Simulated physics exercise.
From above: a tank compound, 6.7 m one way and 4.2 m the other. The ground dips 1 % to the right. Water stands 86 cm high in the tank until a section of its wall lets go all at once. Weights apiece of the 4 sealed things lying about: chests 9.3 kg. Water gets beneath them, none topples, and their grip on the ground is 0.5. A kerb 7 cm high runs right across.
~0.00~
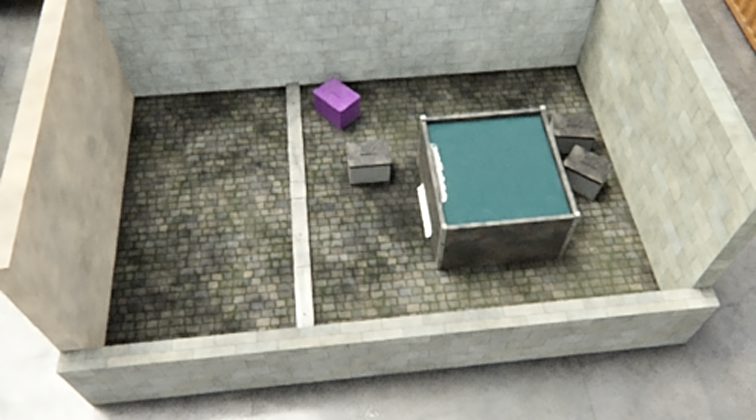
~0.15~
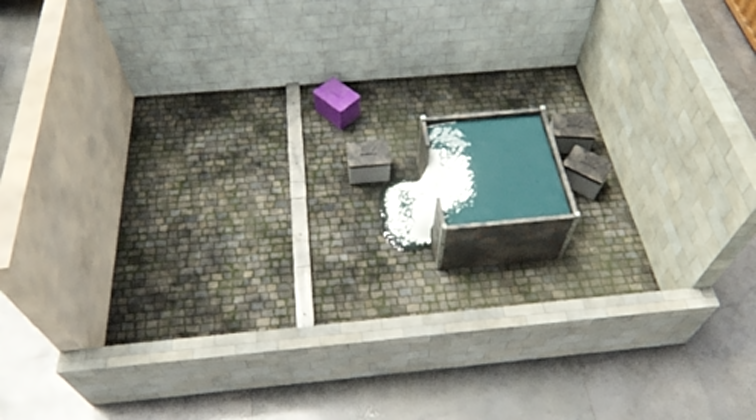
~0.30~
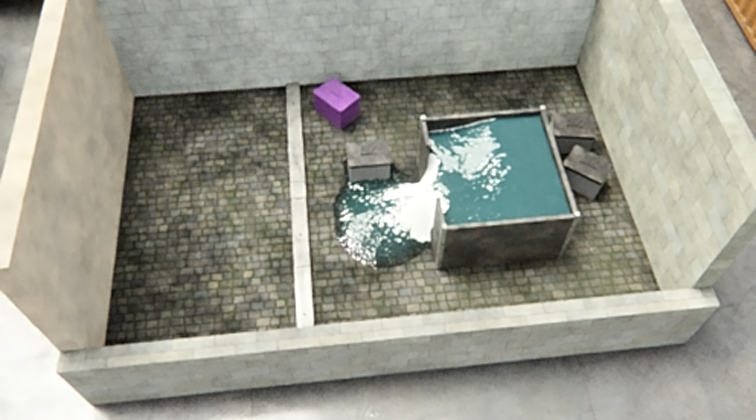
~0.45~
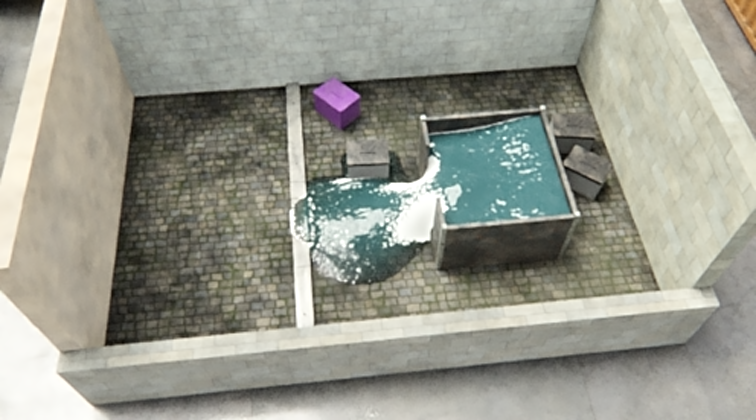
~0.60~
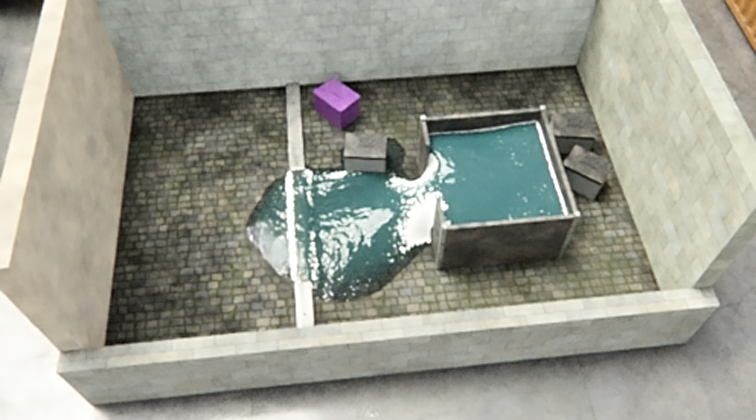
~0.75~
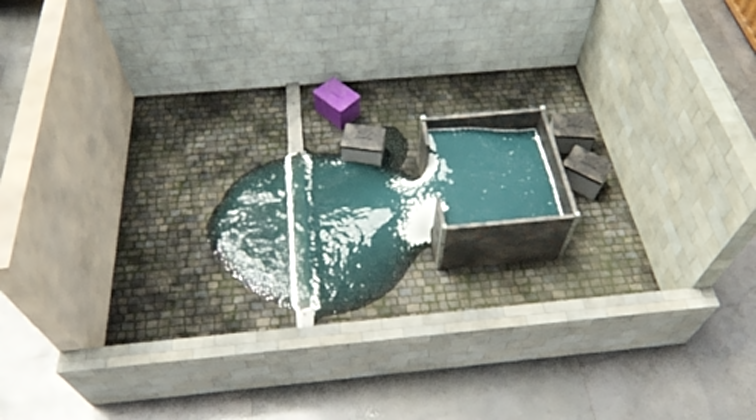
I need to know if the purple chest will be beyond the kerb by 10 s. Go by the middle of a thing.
Purple chest falls short.
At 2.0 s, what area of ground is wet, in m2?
About 18 m2.
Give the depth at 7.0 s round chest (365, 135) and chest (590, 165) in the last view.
Roughly 4 and 0 cm.
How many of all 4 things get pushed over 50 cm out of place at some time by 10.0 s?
4 of them.
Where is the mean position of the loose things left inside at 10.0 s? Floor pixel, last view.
At about (570, 168).
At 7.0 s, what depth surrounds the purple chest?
About 3 cm.
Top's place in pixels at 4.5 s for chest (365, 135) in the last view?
Near (368, 111).
After 2.0 s the purple chest is near (335, 91), 0.1 m from its start, aground; 0 of 4 are over the mark; 0 afloat.
After 4.5 s the purple chest is near (347, 81), 0.3 m from its start, aground; 0 of 4 are over the mark; 0 afloat.
After 7.0 s the purple chest is near (507, 105), 2.4 m from its start, aground; 0 of 4 are over the mark; 1 afloat.
After 10.0 s the purple chest is near (596, 132), 3.6 m from its start, afloat; 0 of 4 are over the mark; 4 afloat.
